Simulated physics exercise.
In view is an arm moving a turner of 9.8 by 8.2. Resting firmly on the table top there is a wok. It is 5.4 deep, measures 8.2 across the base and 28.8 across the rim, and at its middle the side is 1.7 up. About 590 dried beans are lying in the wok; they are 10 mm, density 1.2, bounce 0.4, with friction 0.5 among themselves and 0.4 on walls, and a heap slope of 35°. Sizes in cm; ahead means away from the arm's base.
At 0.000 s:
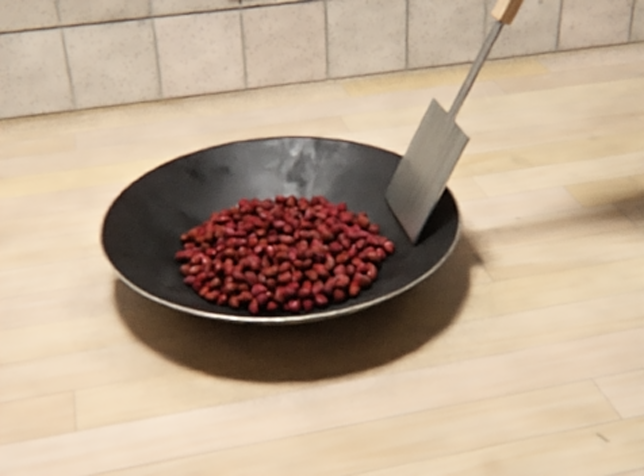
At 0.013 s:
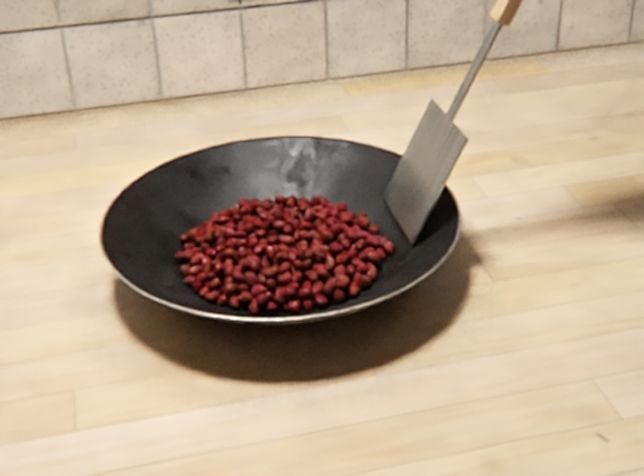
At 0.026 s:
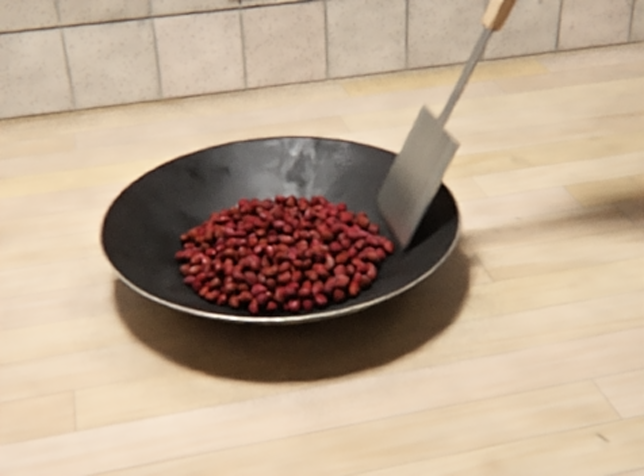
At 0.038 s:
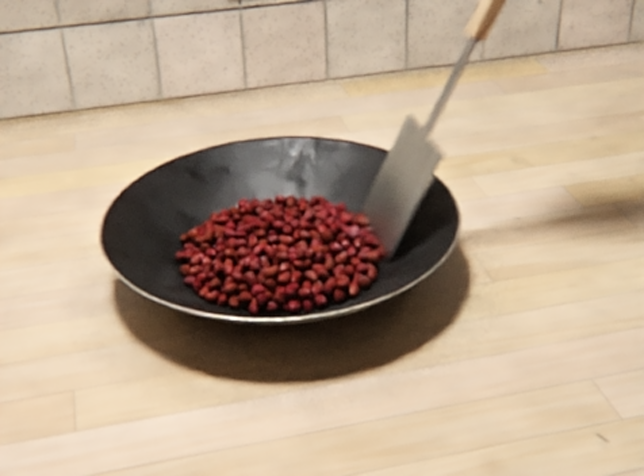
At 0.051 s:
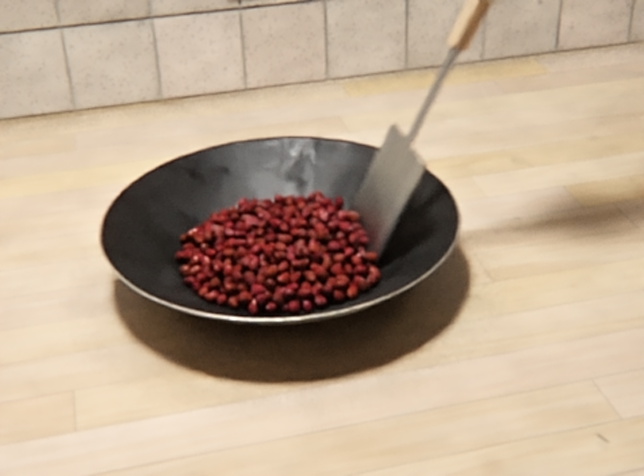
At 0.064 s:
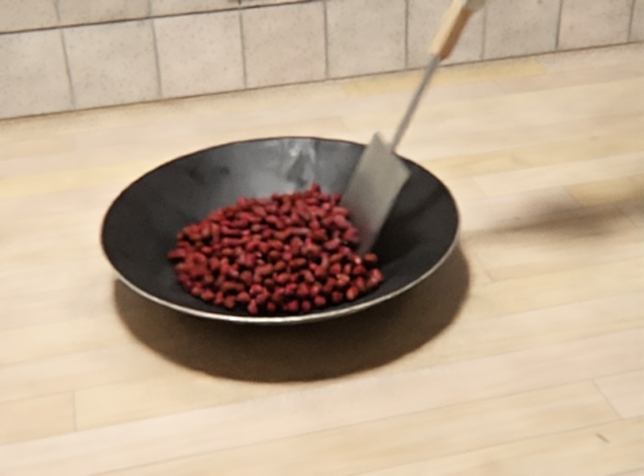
Arm moving a metal turner leftward through a black wok on a wooden table top, pushing red dried beans into a slightly higher heap.
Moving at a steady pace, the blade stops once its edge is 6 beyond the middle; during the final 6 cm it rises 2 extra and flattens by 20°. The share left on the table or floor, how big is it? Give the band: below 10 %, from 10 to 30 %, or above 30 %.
Band: From 10 to 30 %.
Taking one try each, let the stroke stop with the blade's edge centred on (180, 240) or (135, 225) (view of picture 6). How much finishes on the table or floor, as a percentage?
First try about 40 percent, second about 50 percent.
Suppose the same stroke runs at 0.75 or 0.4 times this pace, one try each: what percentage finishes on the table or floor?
Estimates in order: 5 per cent, 0 per cent.
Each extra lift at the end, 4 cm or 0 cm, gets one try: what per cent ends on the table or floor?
Estimates, in order: 20 % then 20 %.
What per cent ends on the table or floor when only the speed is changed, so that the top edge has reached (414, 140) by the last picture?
5 %.
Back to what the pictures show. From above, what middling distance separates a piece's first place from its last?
Somewhere near 7 centimetres, I reckon.
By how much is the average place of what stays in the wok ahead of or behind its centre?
Some 5.5 cm ahead of the centre.
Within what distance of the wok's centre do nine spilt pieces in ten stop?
Around 30 centimetres.
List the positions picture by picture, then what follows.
In the first frame, turner top edge at (451, 117), sloping 64°; upper third of the load around (287, 241), from x 180 to 390, top at y 200; 593 in the wok.
In the second frame, turner top edge at (449, 118), sloping 64°; upper third of the load around (287, 241), from x 180 to 390, top at y 200.
In the third frame, turner top edge at (441, 123), sloping 64°; upper third of the load around (287, 241), from x 180 to 390, top at y 200.
In the fourth frame, turner top edge at (426, 133), sloping 64°; upper third of the load around (287, 241), from x 180 to 380, top at y 200.
In the fifth frame, turner top edge at (409, 142), sloping 64°; upper third of the load around (290, 238), from x 180 to 375, top at y 195.
In the sixth frame, turner top edge at (392, 150), sloping 64°; upper third of the load around (286, 236), from x 175 to 380, top at y 190; 593 in the wok.
By 0.10 s, sloping 64°, highest piece 6 above the table; 593 in the wok.
By 0.13 s, sloping 57°, highest piece 10 above the table; 593 in the wok.
By 0.34 s, sloping 44°, highest piece 7 above the table; 505 in the wok, 53 on the table or floor, 35 on the blade or in flight.
By 1.39 s, sloping 44°, highest piece 6 above the table; 502 in the wok, 91 on the table or floor.
Final count, 502 in the wok, 91 on the table or floor. That is 15 % on the table or floor.
